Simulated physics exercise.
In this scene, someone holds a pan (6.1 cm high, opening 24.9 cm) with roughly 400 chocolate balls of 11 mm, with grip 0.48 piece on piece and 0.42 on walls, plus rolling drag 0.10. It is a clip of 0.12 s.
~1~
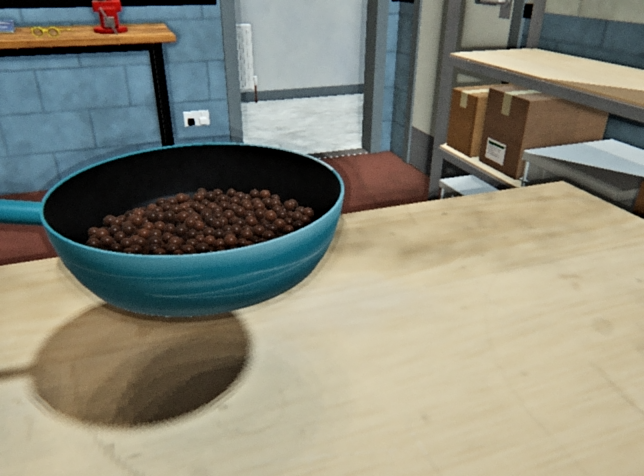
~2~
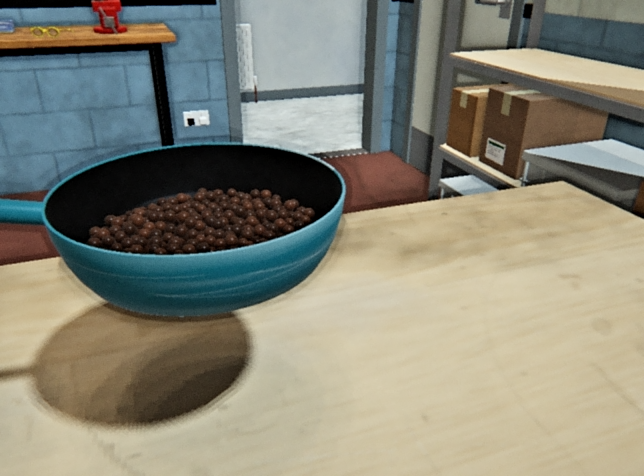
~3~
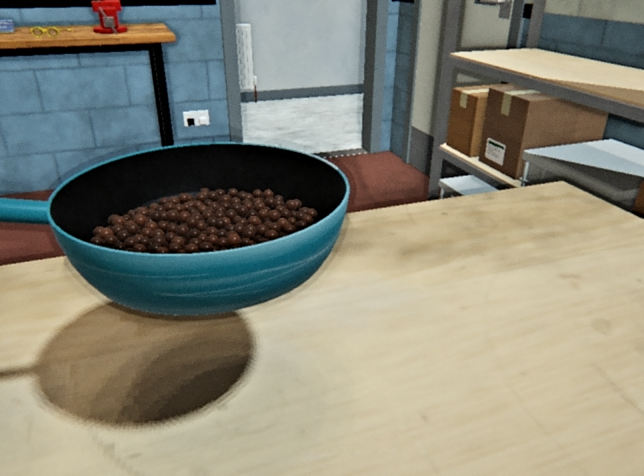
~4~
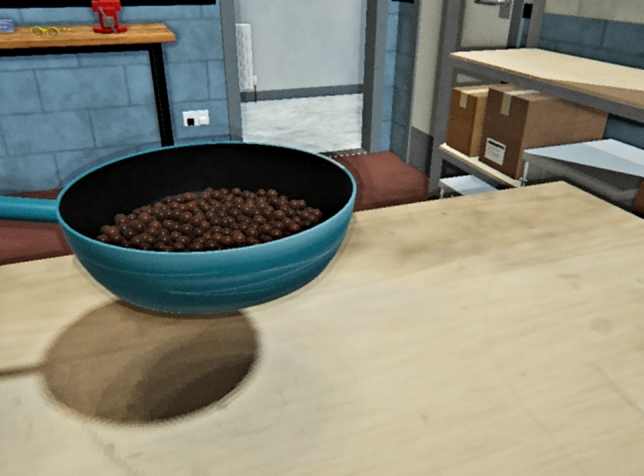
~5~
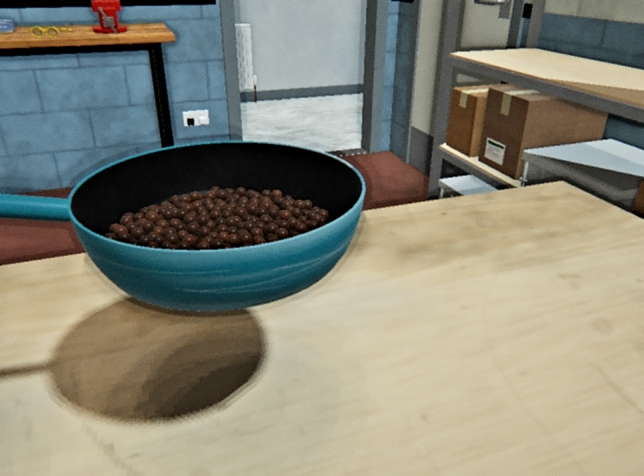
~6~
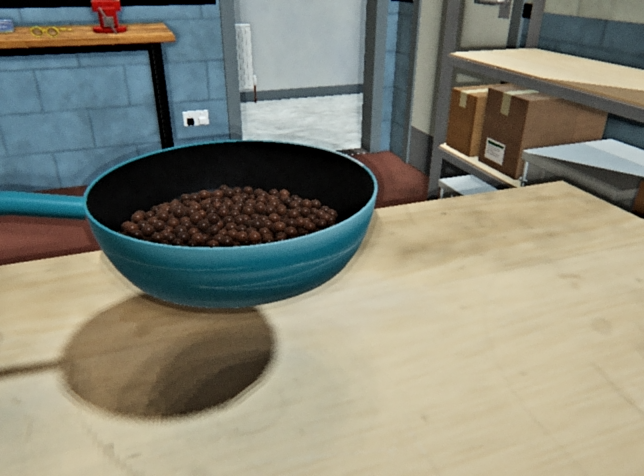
Teal pan heaped with dark brown chocolate balls sliding slightly to the right above a pale wooden tabletop, its shadow moving along below.
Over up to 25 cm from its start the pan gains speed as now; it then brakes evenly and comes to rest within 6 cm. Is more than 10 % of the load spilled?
No.
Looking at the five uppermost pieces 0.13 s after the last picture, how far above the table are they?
About 21 cm above the table.
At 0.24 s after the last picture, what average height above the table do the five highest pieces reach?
They're around 21 cm up.
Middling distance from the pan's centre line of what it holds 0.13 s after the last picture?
It works out to about 7.0 centimetres.
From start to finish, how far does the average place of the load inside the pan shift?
I'd put it at about 6.0 centimetres.
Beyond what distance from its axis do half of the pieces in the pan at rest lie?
8.5 centimetres or so.
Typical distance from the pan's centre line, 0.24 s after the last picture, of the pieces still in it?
Distance: Near 6.5 cm.
Then, 0.13 s after the last picture, tilt 0 degrees; pan 100 %; middle of all pieces near (329, 217).
Then, 0.24 s after the last picture, tilt 0 degrees; pan 100 %; middle of all pieces near (458, 198).
Then, 0.34 s after the last picture, tilt 0 degrees; pan 100 %; middle of all pieces near (529, 181).
Then, 0.44 s after the last picture, tilt 0 degrees; pan 100 %; middle of all pieces near (536, 179).
In the end, pan 100 %.
